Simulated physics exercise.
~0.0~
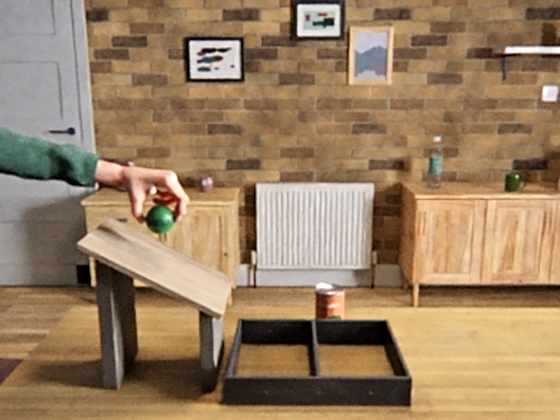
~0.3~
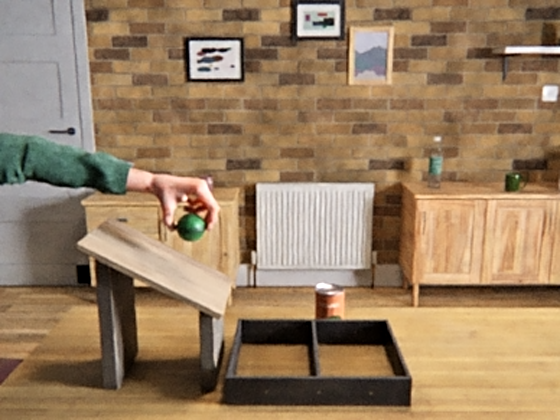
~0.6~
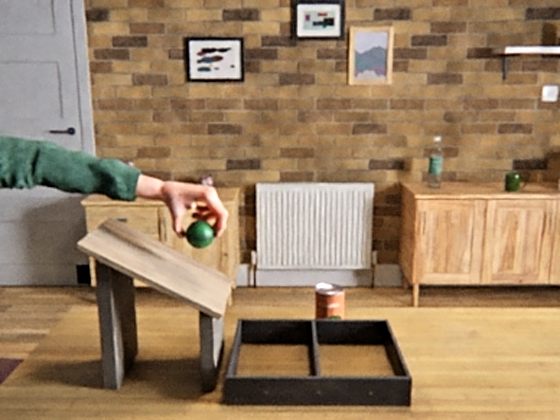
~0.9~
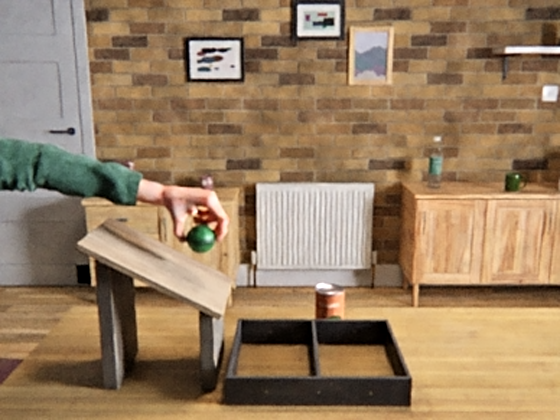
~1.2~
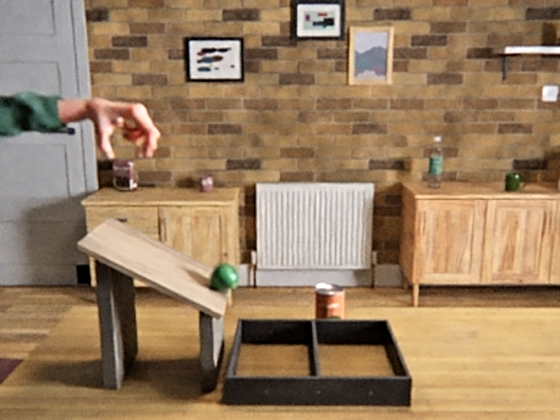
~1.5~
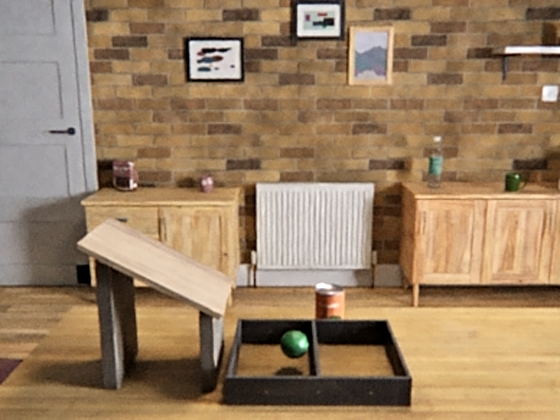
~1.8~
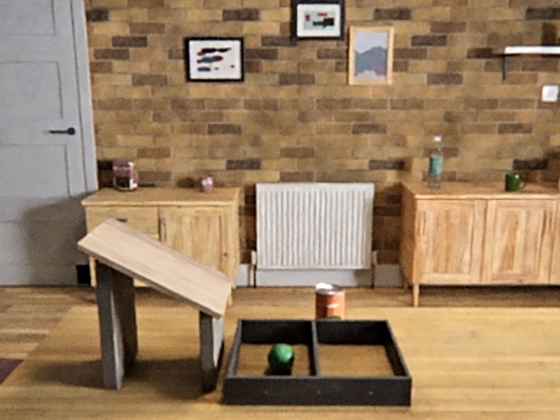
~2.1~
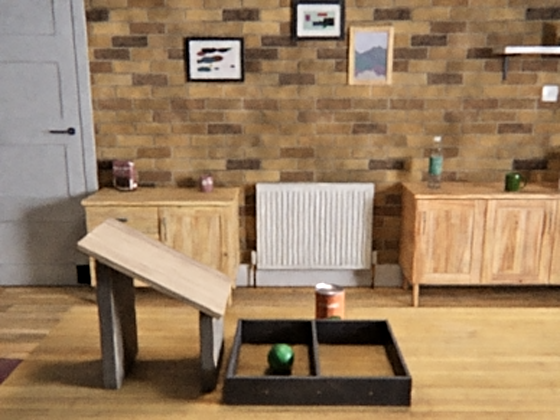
In a room with a brick wall, a radiator and wooden cabinets, a still camera looks straight across a wooden surface. A sloping board on supports stands at the left, with a dark open tray of two bays to its right and an orange tin by the tray's far side. A hand in a green sleeve carries a green ball rightward and down over the board, then lets go and draws back. The ball leaves the board's lower end and drops into the nearer bay. It shifts slightly left and rests there, while the tin stays put.
